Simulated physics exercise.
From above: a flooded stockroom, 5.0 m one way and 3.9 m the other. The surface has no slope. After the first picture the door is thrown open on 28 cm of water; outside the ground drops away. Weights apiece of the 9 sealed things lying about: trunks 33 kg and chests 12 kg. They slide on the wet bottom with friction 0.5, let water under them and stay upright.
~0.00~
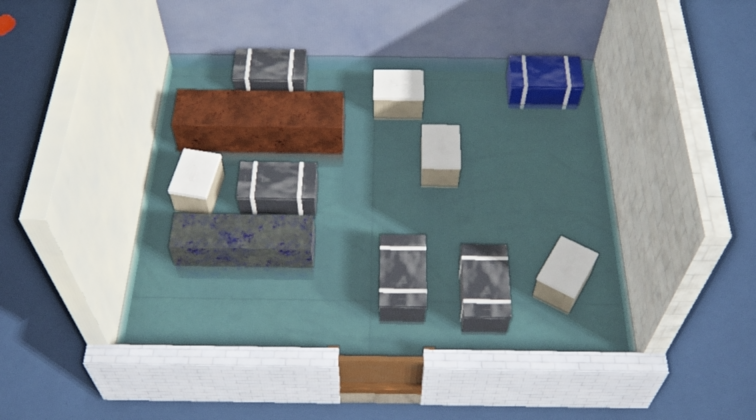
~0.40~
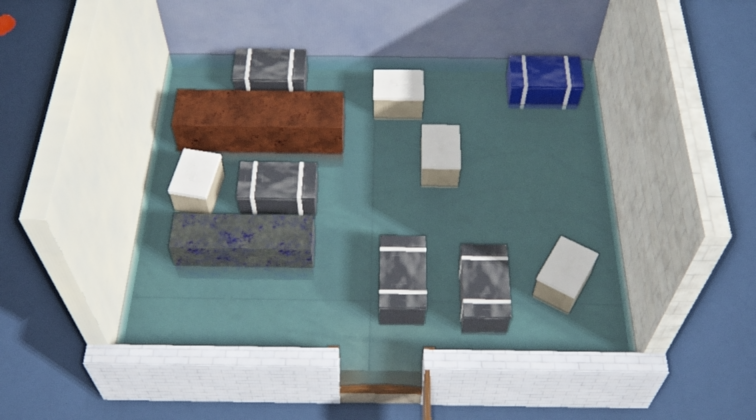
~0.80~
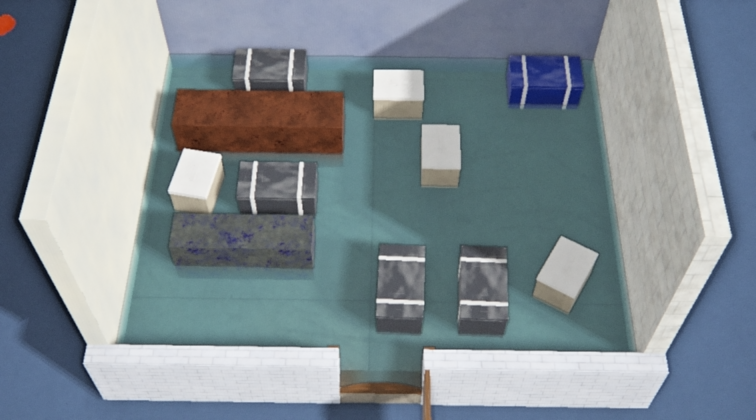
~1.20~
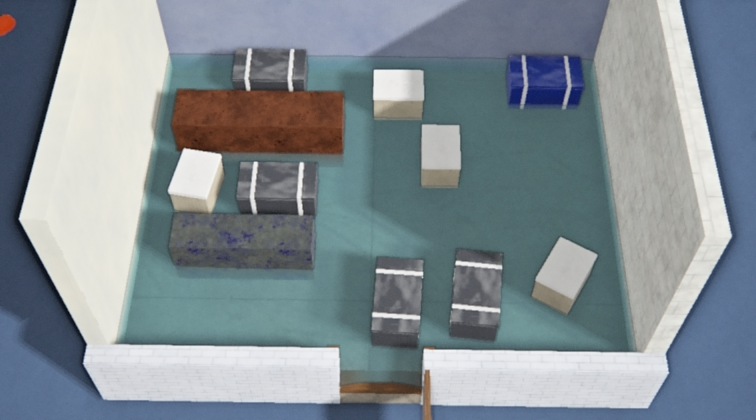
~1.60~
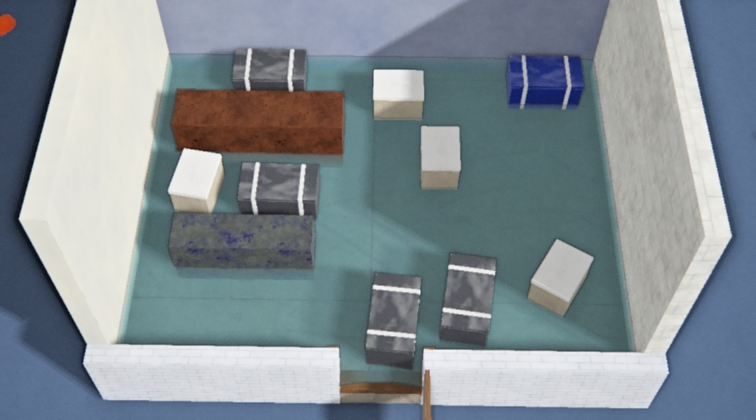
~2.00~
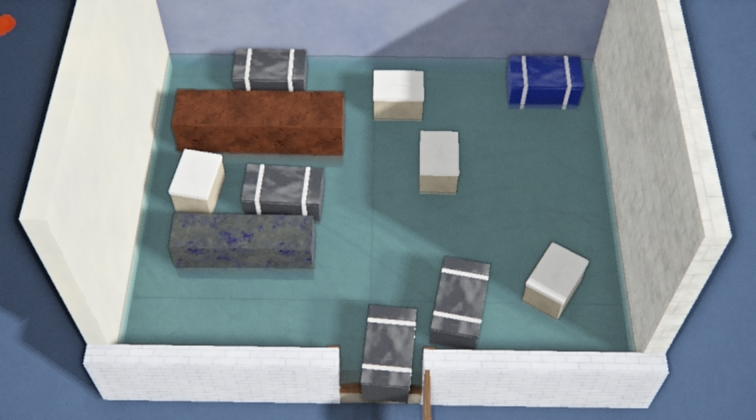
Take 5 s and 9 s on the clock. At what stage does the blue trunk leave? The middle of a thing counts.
Expect it after the second time or never.
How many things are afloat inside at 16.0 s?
I count 5.
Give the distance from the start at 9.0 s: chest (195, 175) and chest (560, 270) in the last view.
In turn: 20 cm, 80 cm.
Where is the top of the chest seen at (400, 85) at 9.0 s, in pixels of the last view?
Around (408, 123).
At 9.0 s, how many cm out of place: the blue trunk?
Roughly 20 cm by then.
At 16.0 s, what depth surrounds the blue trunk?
About 18 cm.
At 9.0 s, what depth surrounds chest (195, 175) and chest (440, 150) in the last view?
Roughly 21 and 21 cm.
After 4.0 s the blue trunk is near (546, 80), 0.1 m from its start, afloat; 1 of 9 are out; 8 afloat.
After 9.0 s the blue trunk is near (545, 88), 0.2 m from its start, afloat; 2 of 9 are out; 7 afloat.
After 16.0 s the blue trunk is near (546, 105), 0.4 m from its start, afloat; 4 of 9 are out; 5 afloat.
After 20.0 s the blue trunk is near (545, 117), 0.6 m from its start, afloat; 4 of 9 are out; 5 afloat.
